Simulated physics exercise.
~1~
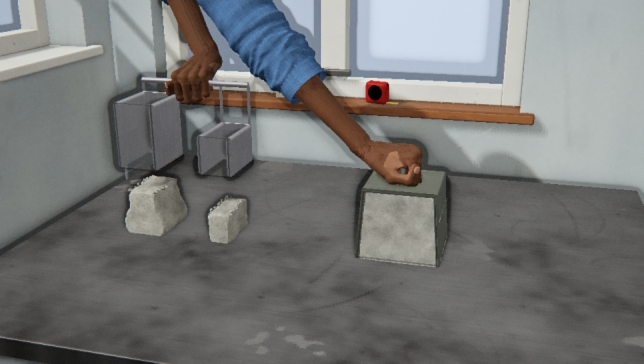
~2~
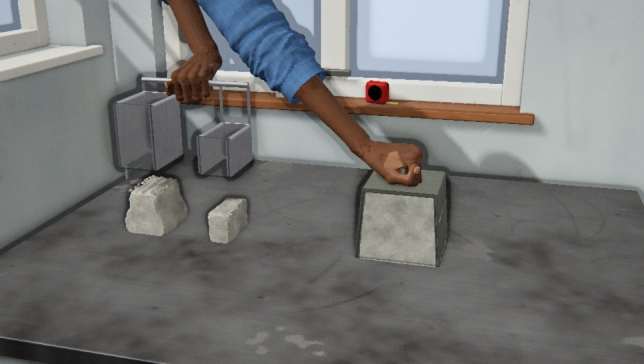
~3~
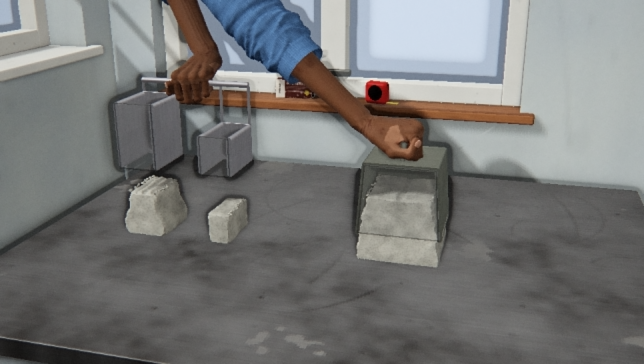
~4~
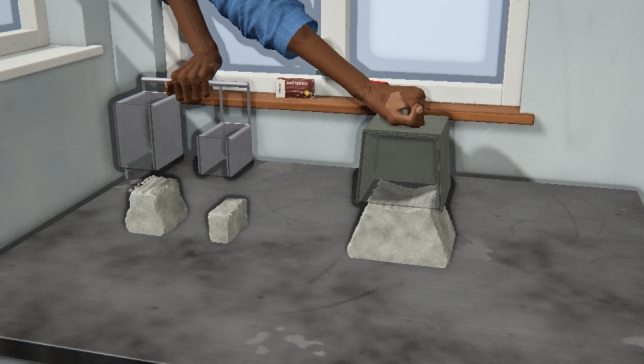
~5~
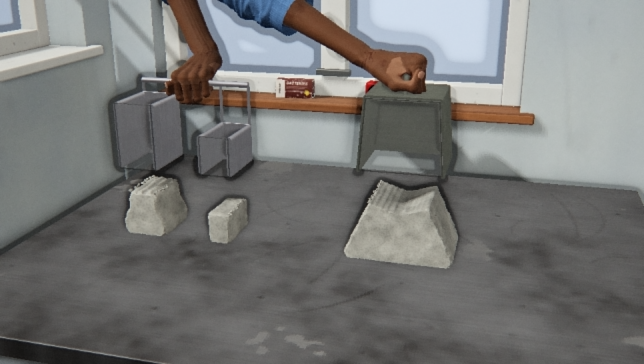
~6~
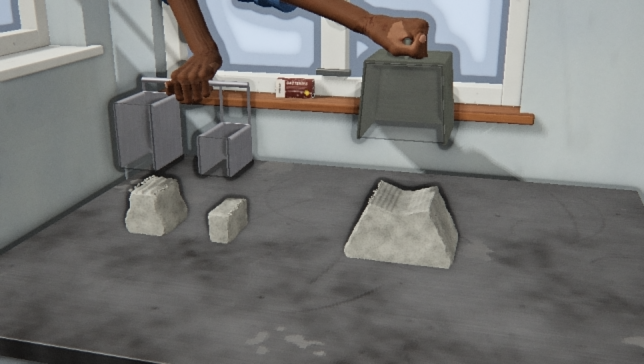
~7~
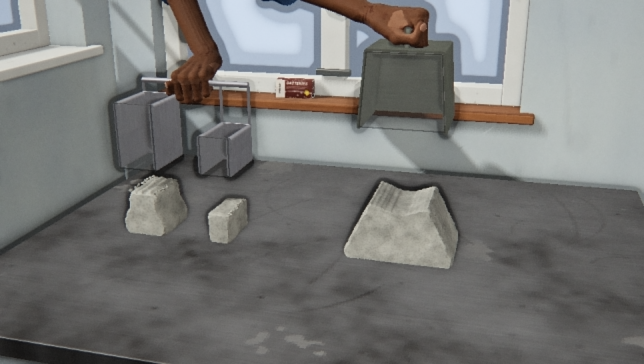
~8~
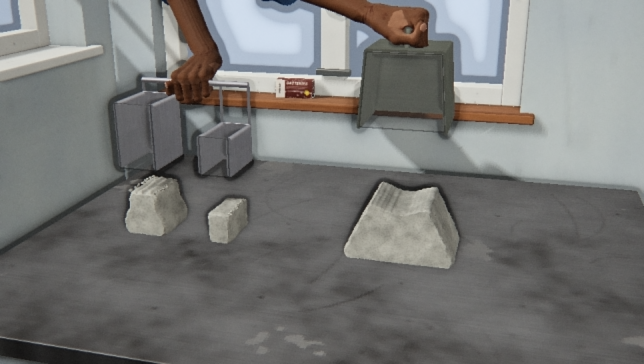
The video shows a hand lifting an upside-down tin straight up from a table, uncovering a block of pale grey adhesive that settles slightly, spreads at its base and stands with a dipped top, while the tin hangs above it and two smaller blocks remain at left.
